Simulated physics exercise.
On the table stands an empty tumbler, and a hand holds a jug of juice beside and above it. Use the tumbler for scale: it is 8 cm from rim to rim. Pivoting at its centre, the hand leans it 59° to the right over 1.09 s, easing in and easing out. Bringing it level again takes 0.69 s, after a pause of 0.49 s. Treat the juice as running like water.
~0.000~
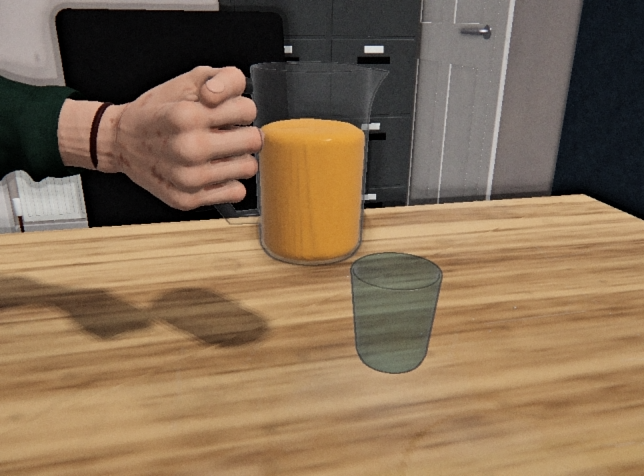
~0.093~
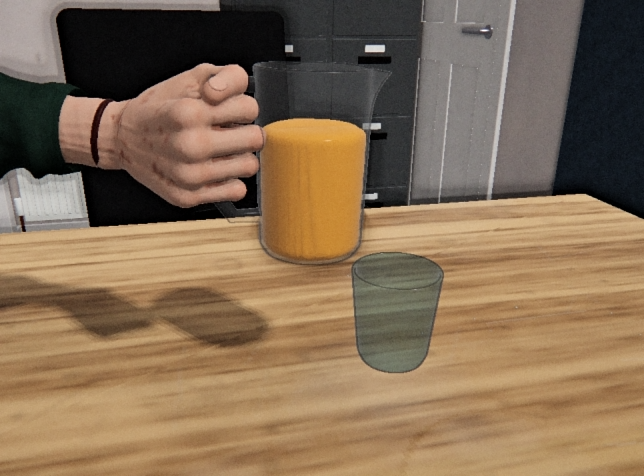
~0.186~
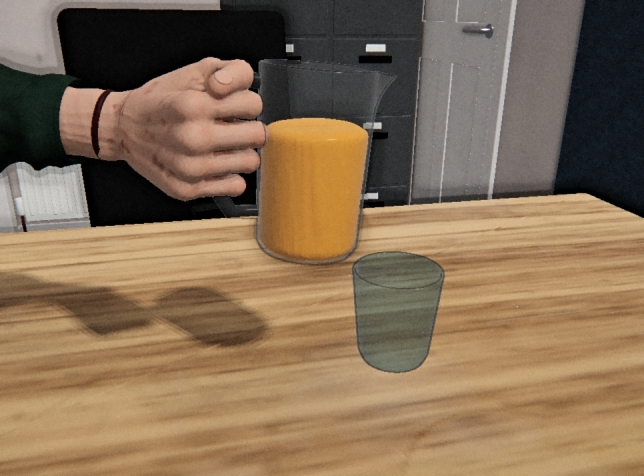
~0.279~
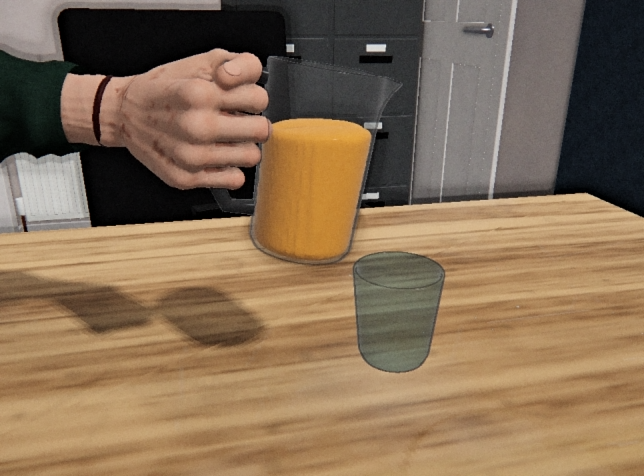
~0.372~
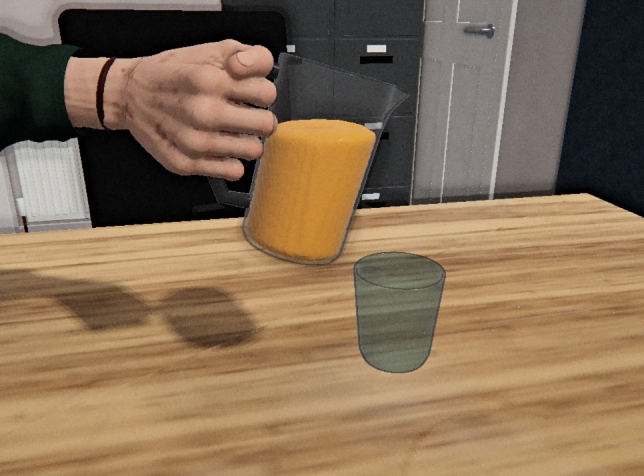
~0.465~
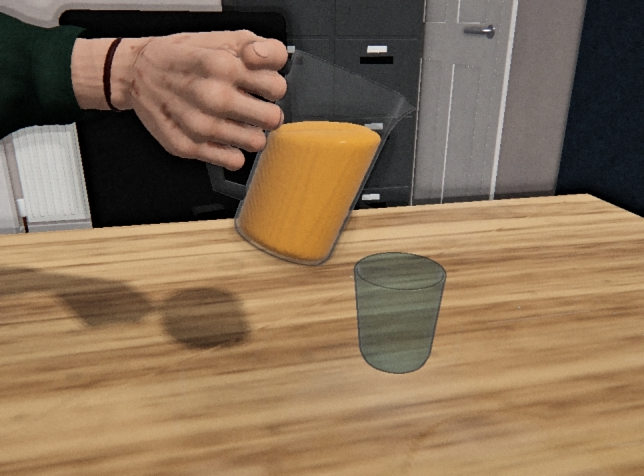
A hand holding a clear jug of orange juice above a wooden table stays nearly still at first, then tilts the jug moderately to the right, its rim leaning toward an empty tumbler while the juice stays inside.
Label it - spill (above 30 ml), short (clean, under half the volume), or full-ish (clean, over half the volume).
Spill.
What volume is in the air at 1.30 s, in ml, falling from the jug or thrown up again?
About 30 ml.
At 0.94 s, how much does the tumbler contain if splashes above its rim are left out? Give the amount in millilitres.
Approx. 0 ml.
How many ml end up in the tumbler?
Roughly 0 ml.
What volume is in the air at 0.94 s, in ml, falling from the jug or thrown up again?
I'd put it near 15 ml.
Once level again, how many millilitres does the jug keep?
About 440 ml.
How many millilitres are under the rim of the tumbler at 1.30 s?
Around 0 ml.
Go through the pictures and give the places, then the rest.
In the first frame, it leans 0°; its right rim is at (387, 69); the juice meets the walls at (274, 128) and (344, 126); the tumbler's rim runs from (354, 276) to (437, 268).
In the second frame, it leans 1°; its right rim is at (390, 70); the juice meets the walls at (272, 129) and (348, 126).
In the third frame, it leans 4°; its right rim is at (395, 74); the juice meets the walls at (272, 128) and (348, 125).
In the fourth frame, it leans 9°; its right rim is at (401, 82); the juice meets the walls at (271, 130) and (351, 127).
In the fifth frame, it leans 15°; its right rim is at (408, 93); the juice meets the walls at (271, 136) and (356, 128).
In the sixth frame, it leans 23°; its right rim is at (415, 106); the juice meets the walls at (268, 148) and (363, 130).
By 0.94 s the tilt is 56° and the tumbler has 0 ml, the jug 550 ml, and 0 ml is on the table.
By 1.30 s the tilt is 59° and the tumbler has 0 ml, the jug 485 ml, and 45 ml is on the table.
By 1.66 s the tilt is 57° and the tumbler has 0 ml, the jug 450 ml, and 100 ml is on the table.
By 2.06 s the tilt is 12° and the tumbler has 5 ml, the jug 440 ml, and 120 ml is on the table.
At rest the tumbler has 5 ml, the jug 440 ml, and 120 ml is on the table.
